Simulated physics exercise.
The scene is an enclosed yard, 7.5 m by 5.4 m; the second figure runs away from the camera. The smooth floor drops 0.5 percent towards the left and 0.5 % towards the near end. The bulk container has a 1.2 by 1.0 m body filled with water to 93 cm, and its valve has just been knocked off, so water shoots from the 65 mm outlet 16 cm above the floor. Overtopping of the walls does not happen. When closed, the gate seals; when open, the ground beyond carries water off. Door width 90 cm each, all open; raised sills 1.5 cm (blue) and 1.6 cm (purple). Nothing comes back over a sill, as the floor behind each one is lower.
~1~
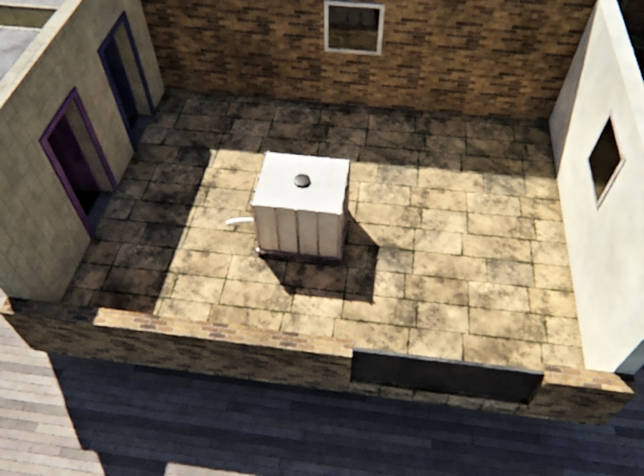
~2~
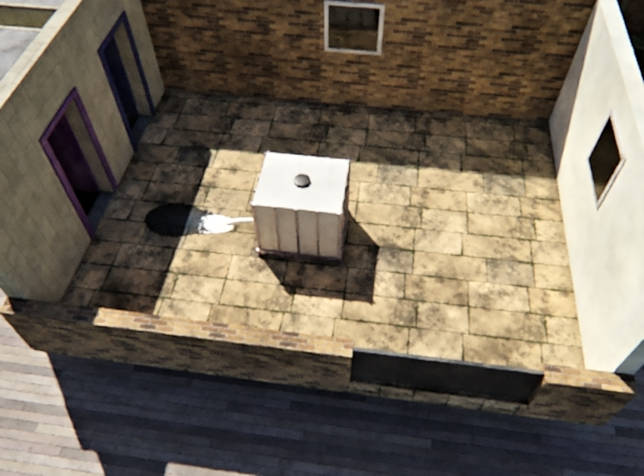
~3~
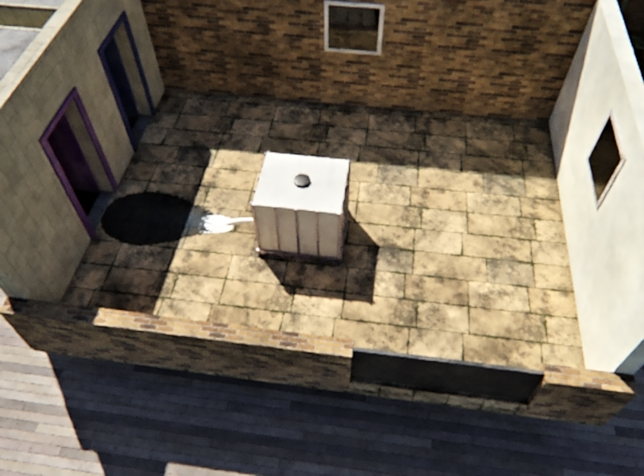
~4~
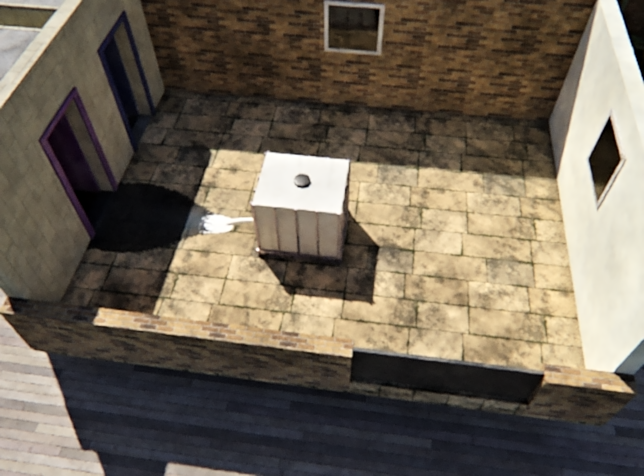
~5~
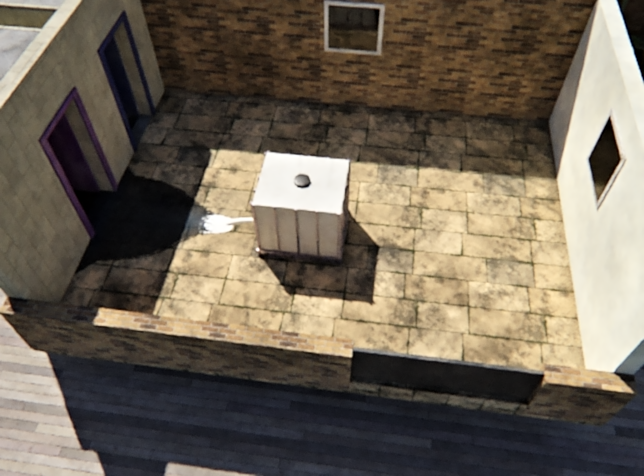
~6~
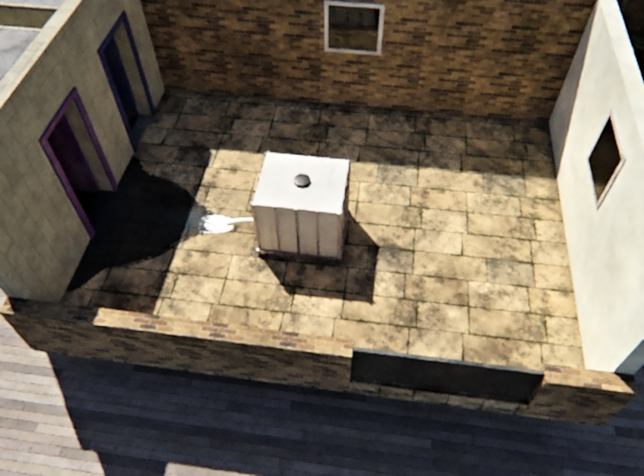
In a walled, paved yard, a white jet shoots left from an outlet on a pale boxy container, and a dark wet patch spreads across the floor to the purple-framed doorway, then widens along the left wall towards the near end.
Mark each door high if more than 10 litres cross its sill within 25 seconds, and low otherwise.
Blue door - low. Purple door - high.
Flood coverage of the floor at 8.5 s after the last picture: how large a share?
About 20 percent.
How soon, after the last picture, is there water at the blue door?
Arrival time, blue: 2.4 seconds.
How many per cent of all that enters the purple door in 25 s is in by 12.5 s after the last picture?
By that time around 60 per cent is in.
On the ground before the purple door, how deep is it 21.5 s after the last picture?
Depth reading: Near 3.5 cm.
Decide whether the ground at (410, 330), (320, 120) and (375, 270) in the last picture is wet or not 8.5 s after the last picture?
Spot 1: Unwetted; spot 2: Unwetted; spot 3: Unwetted.
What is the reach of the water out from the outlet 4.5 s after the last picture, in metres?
Roughly 3.6 metres.
Then, 1.5 s after the last picture water covers 10 % of the floor and is deepest (4 cm) near (106, 212); blue door not reached, purple door 3.5 cm at the sill, 9 L in.
Then, 4.5 s after the last picture water covers 15 % of the floor and is deepest (4 cm) near (106, 212); blue door 0.85 cm at the sill, 0 L in, purple door 3.5 cm at the sill, 18 L in.
Then, 8.5 s after the last picture water covers 20 % of the floor and is deepest (4 cm) near (106, 212); blue door 1.1 cm at the sill, 0 L in, purple door 3.4 cm at the sill, 30 L in.
Then, 12.5 s after the last picture water covers 25 % of the floor and is deepest (4 cm) near (106, 212); blue door 1.3 cm at the sill, 0 L in, purple door 3.4 cm at the sill, 42 L in.
Then, 21.5 s after the last picture water covers 35 % of the floor and is deepest (4 cm) near (106, 212); blue door 1.5 cm at the sill, 0 L in, purple door 3.6 cm at the sill, 70 L in.
